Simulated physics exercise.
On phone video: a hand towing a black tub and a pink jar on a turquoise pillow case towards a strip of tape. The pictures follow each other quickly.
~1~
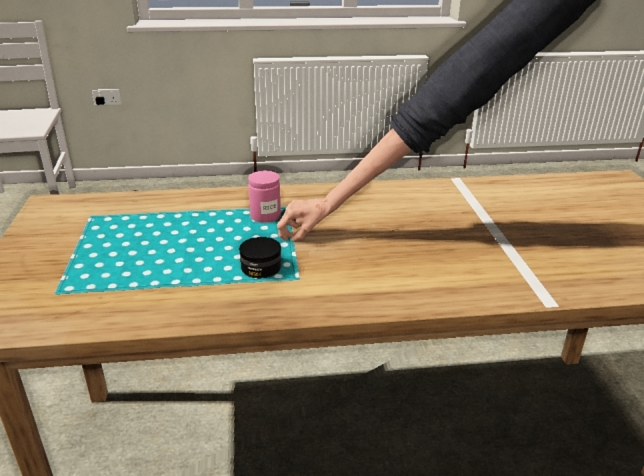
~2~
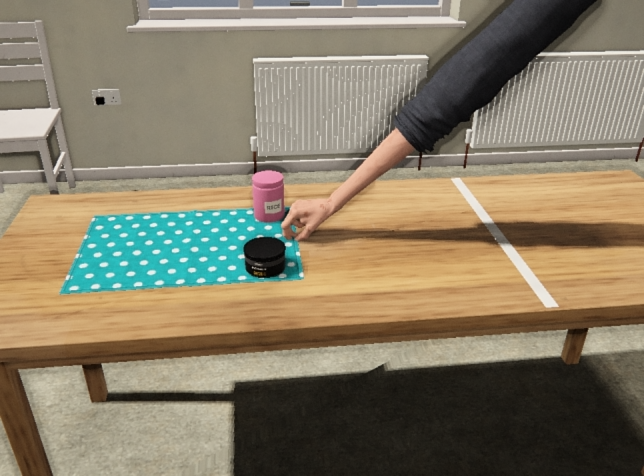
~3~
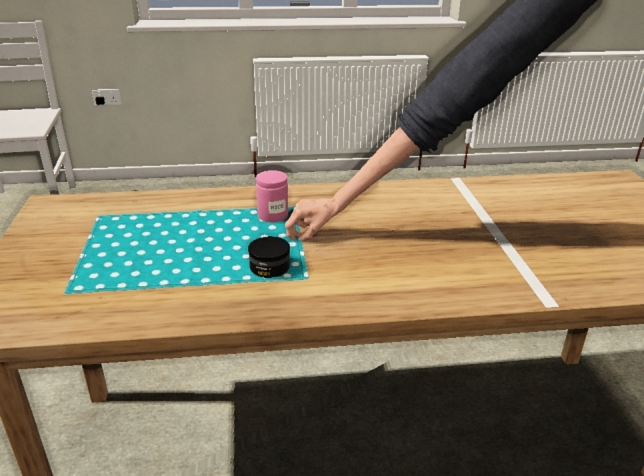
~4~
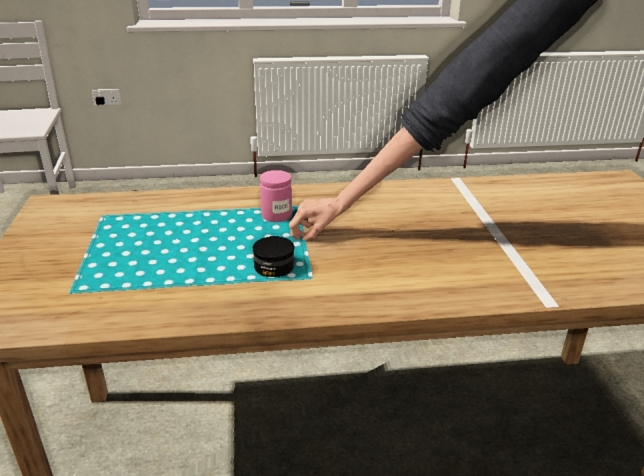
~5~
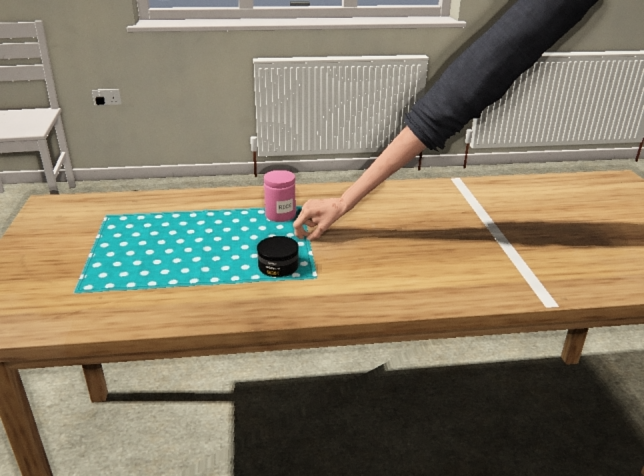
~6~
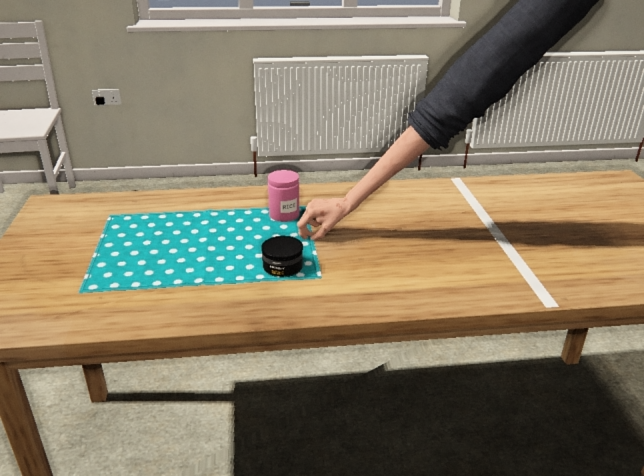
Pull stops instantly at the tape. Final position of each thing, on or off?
Black tub on; pink jar on.
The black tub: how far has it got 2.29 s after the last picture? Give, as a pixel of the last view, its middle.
Roughly at (476, 246).
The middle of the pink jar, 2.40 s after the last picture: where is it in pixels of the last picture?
Close to pixel (455, 188).
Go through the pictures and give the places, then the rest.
Pillow case end (299, 280); black tub (260, 247); pink jar (264, 177); tape (542, 293), in the first frame.
Pillow case end (304, 280), far hem (59, 294); pink jar (268, 177), in the second frame.
Pillow case end (308, 279); black tub (269, 247), in the third frame.
Pillow case end (313, 279), far hem (69, 294); pink jar (275, 177), in the fourth frame.
Pillow case end (317, 279); black tub (278, 246), in the fifth frame.
Pillow case end (321, 279), far hem (79, 293); black tub (282, 246); pink jar (284, 176); tape (542, 293), in the sixth frame.
Then, 2.29 s later than the last view, hem at the tape; black tub on the cloth near (475, 246); pink jar on the cloth near (452, 188).
Then, 2.40 s later than the last view, hem at the tape; black tub on the cloth near (479, 245); pink jar on the cloth near (455, 188).
Finally, hem at the tape; black tub on the cloth near (479, 245); pink jar on the cloth near (455, 188). The black tub remains aboard and the pink jar keeps its seat.
